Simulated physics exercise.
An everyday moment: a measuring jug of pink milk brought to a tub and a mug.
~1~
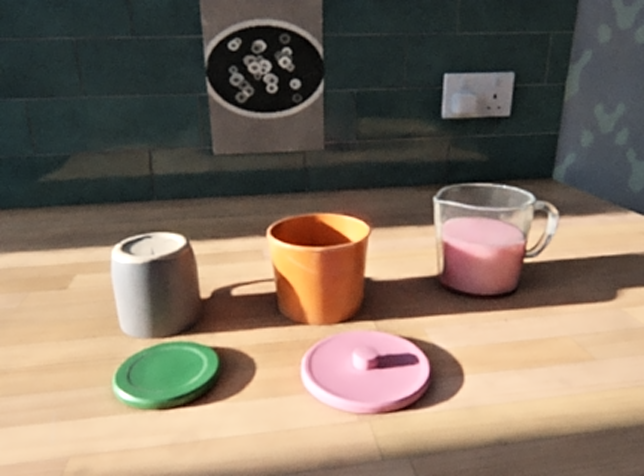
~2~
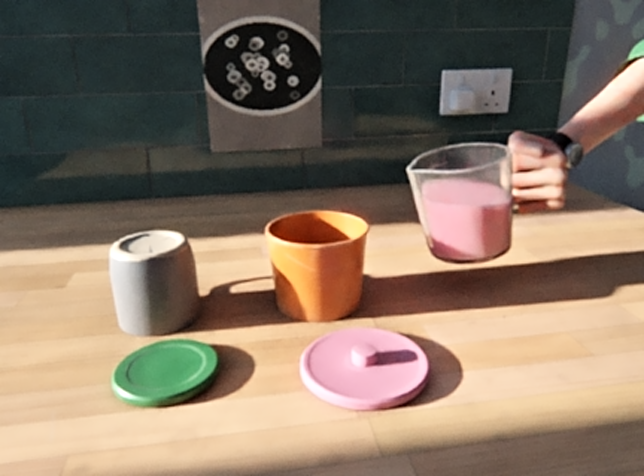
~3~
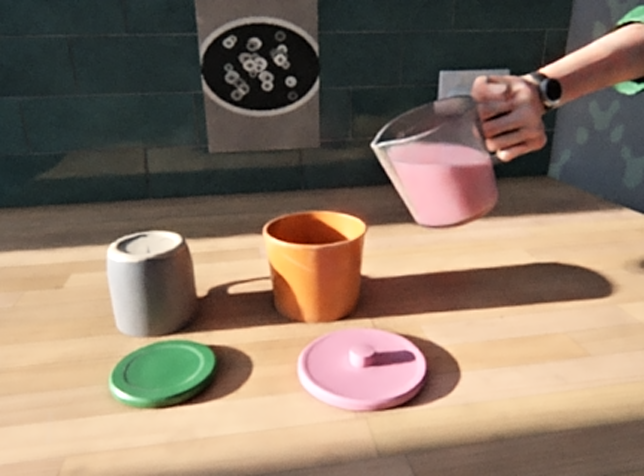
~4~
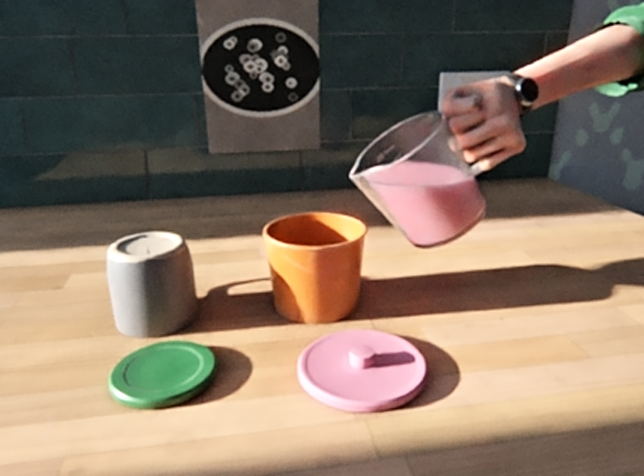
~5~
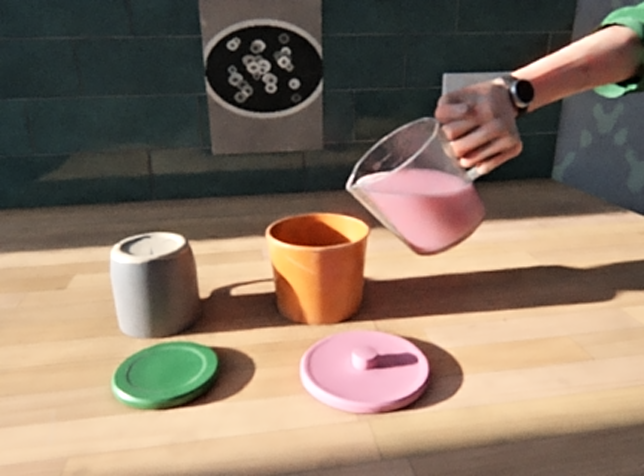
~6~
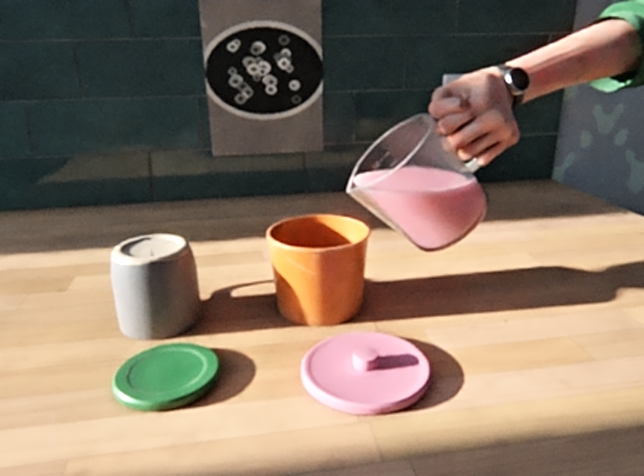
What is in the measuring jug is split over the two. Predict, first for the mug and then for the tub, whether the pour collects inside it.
Prediction: The mug collects nothing, the tub collects it.
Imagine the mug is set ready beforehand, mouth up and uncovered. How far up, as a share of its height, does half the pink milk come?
55 %, roughly.
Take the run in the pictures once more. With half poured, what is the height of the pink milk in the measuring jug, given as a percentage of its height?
I'd put the level around 30 percent of the height.
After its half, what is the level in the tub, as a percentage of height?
35 out of a hundred, or close to it.
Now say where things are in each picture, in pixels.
In the first picture, nothing is moving yet; measuring jug (482, 237) about two thirds full; tub (320, 269) open; mug (158, 285) upside down.
In the second picture, the measuring jug is picked up; measuring jug about two thirds full, surface at (465, 194); tub (318, 266) open.
In the third picture, tilting; measuring jug (441, 162) tipped 25° with all of its load; mug (154, 284) upside down.
In the fourth picture, no stream yet; measuring jug (422, 180) tipped 35° with all of its load; tub (316, 268) open.
In the fifth picture, still nothing leaves it; measuring jug (420, 188) tipped 35° with all of its load; mug (157, 285) upside down.
In the sixth picture, on the point of pouring; measuring jug (420, 184) tipped 40° with all of its load; tub (319, 270) open; mug (157, 287) upside down.
Next, the pink milk goes into the tub.
After that, it runs off the upturned base of the mug.
Finally, the tub has its share inside; the mug is empty, in a puddle.
